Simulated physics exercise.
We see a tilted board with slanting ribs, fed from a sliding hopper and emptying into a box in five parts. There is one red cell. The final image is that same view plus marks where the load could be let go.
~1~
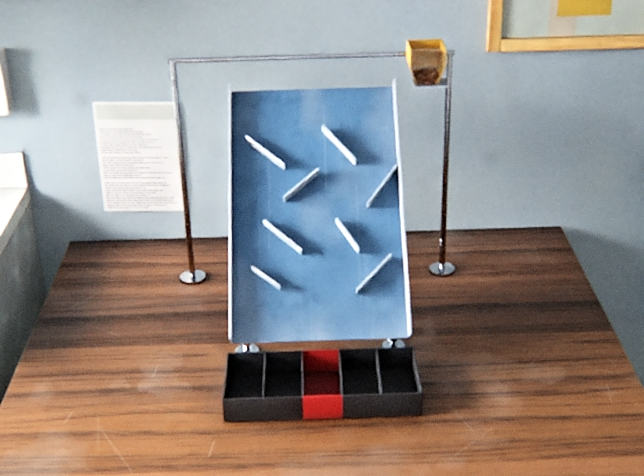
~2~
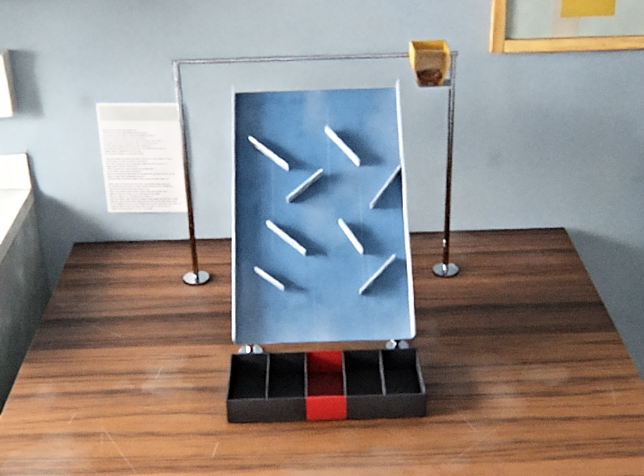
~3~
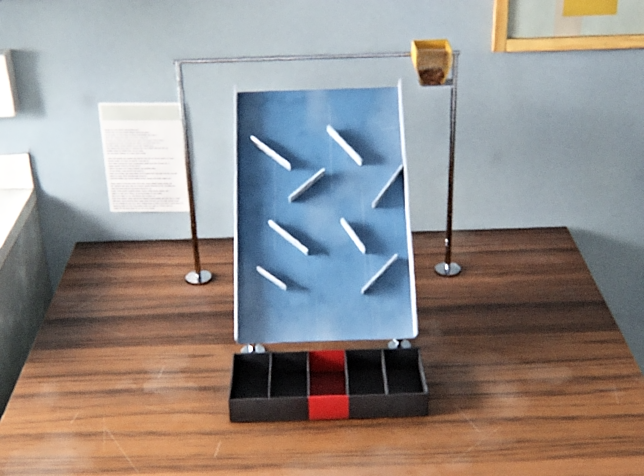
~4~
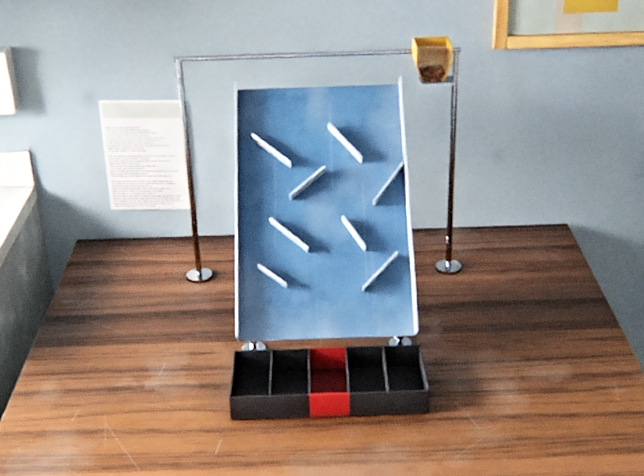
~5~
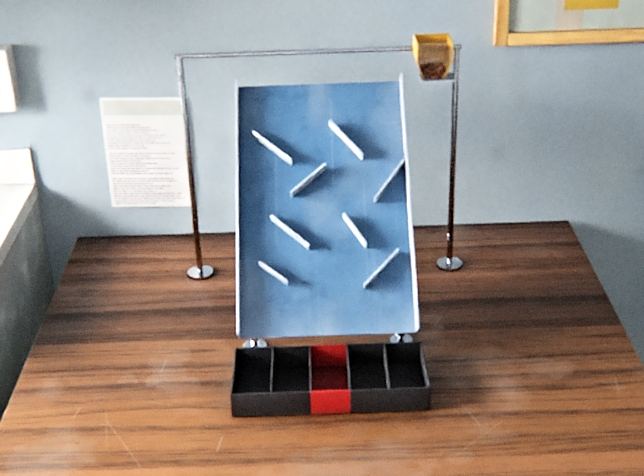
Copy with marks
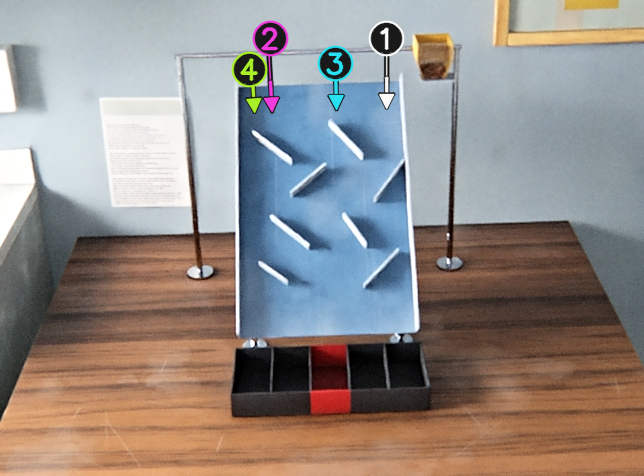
In a room with pale blue-grey walls, a wooden tabletop is seen from the front and slightly above. A tilted blue board with slanting white ribs stands at the centre, a yellow hopper hangs from a metal rail at its upper right, and a black box with five compartments, the middle one red, sits below. Nothing on the table moves; only the camera shifts very slightly.
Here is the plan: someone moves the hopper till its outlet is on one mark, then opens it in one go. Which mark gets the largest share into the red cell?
1.
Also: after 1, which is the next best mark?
That is mark 3.
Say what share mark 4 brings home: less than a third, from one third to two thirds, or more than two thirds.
It is less than a third.
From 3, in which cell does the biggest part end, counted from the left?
The third from the left.
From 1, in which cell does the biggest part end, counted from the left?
The third.
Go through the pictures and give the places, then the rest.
The first frame shows hopper (426, 74), cereal balls, door shut.
The second frame shows ribs (249, 137) to (288, 165), (326, 126) to (359, 161), (287, 198) to (322, 169).
The third frame shows ribs (374, 203) to (403, 165), (270, 221) to (307, 250), (342, 218) to (365, 249).
The fourth frame shows ribs (258, 264) to (286, 284), (363, 287) to (397, 252).
The fifth frame shows red cell (331, 400), number 3 of 5 from the left.
On the marked copy, mark 1 meets the board at (386, 103); mark 2 meets the board at (271, 106); mark 3 meets the board at (336, 104); mark 4 meets the board at (254, 107).
If 1 is chosen, almost all in the red cell, about a tenth in other cells.
If 2 is chosen, about a tenth in the red cell, almost all in other cells.
If 3 is chosen, roughly two thirds in the red cell, roughly a quarter in other cells.
If 4 is chosen, just a few in the red cell, almost all in other cells.
